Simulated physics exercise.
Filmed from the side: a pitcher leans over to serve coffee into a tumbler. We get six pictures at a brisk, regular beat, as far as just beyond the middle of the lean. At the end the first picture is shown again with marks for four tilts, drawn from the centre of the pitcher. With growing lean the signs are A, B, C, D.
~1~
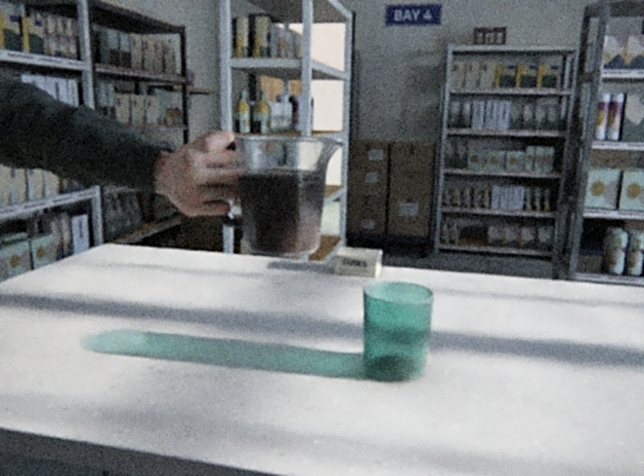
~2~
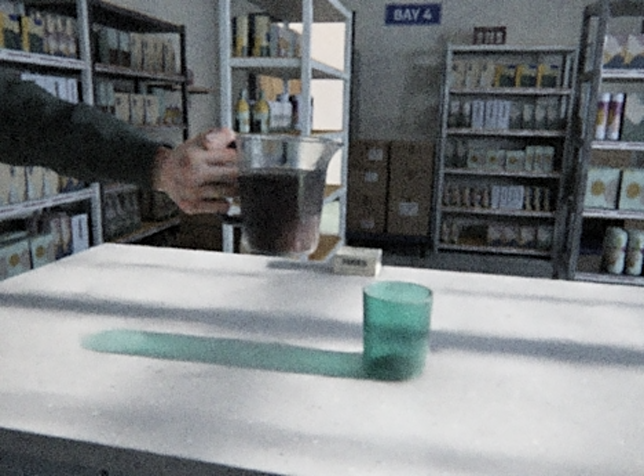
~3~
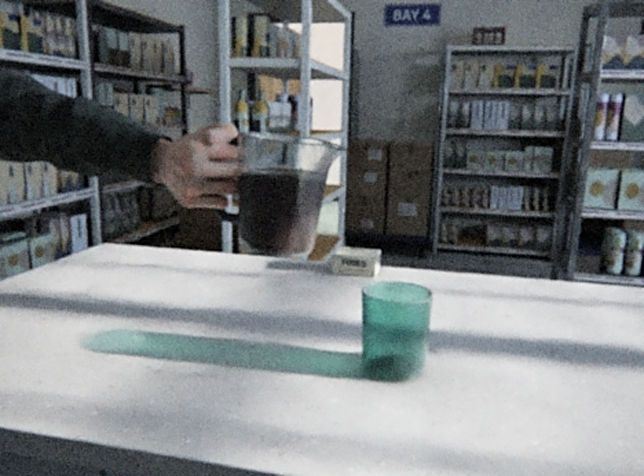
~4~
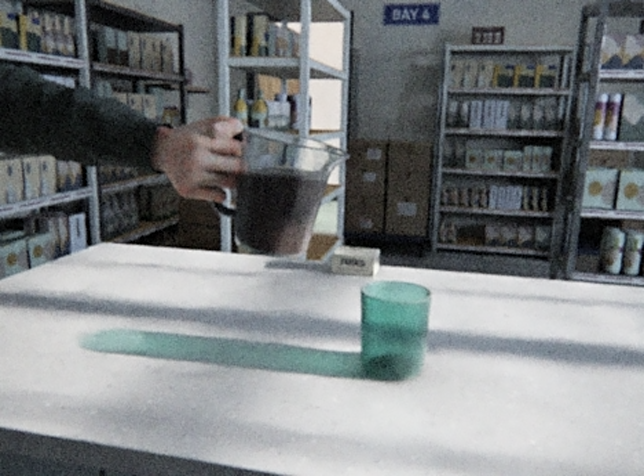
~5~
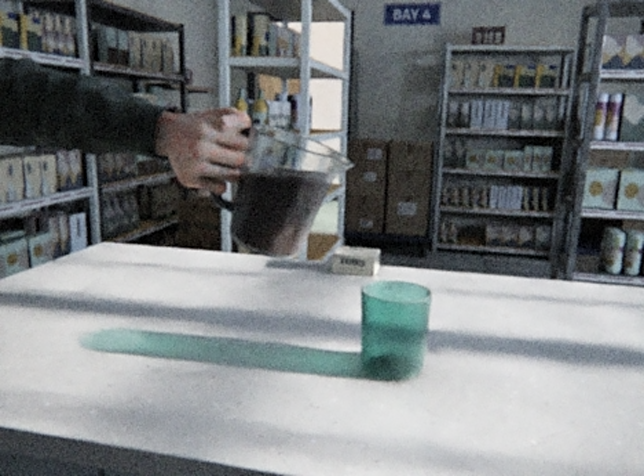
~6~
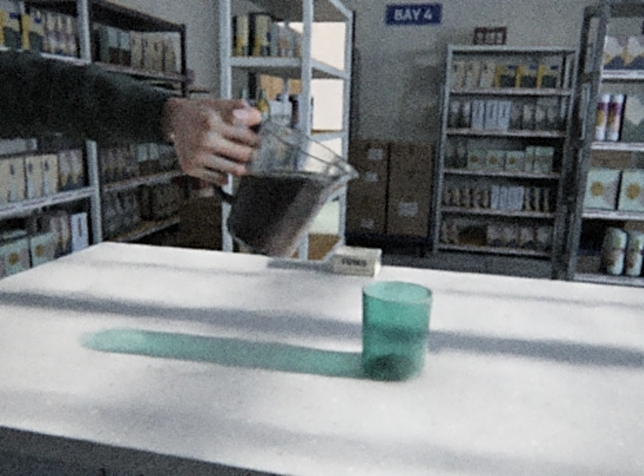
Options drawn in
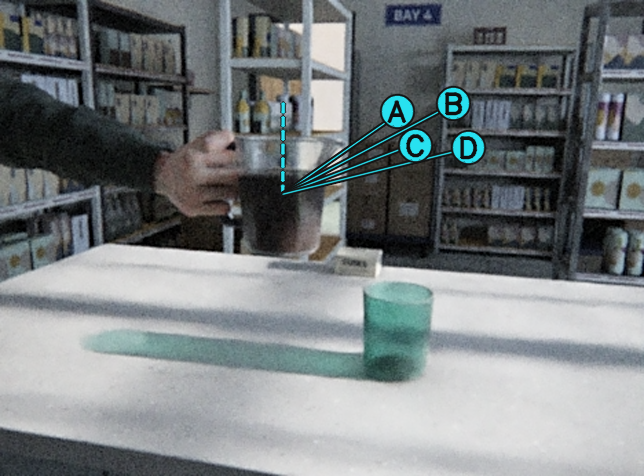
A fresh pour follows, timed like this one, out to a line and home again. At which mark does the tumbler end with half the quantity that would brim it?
Go for B.
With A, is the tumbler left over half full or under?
Under.
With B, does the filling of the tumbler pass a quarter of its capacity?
Yes, it does.
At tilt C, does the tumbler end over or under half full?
Over.
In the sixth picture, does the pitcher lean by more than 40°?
No.
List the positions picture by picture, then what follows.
Upright, lip at (342, 143); rim of the tumbler round (399, 291); nothing has left yet.
Upright, lip at (343, 144); nothing has left yet.
Tipped about 5°, lip at (345, 149); nothing has left yet.
Tipped about 11°, lip at (348, 156); nothing has left yet.
Tipped about 18°, lip at (353, 165); nothing has left yet.
Tipped about 26°, lip at (357, 175); nothing has left yet.
On the marked copy, A at (385, 123); B at (438, 111); C at (398, 150); D at (452, 152).
If A is chosen, the tumbler ends with about 33 % of what it can hold.
If B is chosen, the tumbler ends with about 50 % of what it can hold.
If C is chosen, the tumbler ends with about 71 % of what it can hold.
If D is chosen, the tumbler ends with about 87 % of what it can hold; 4 % of the coffee is spilt.
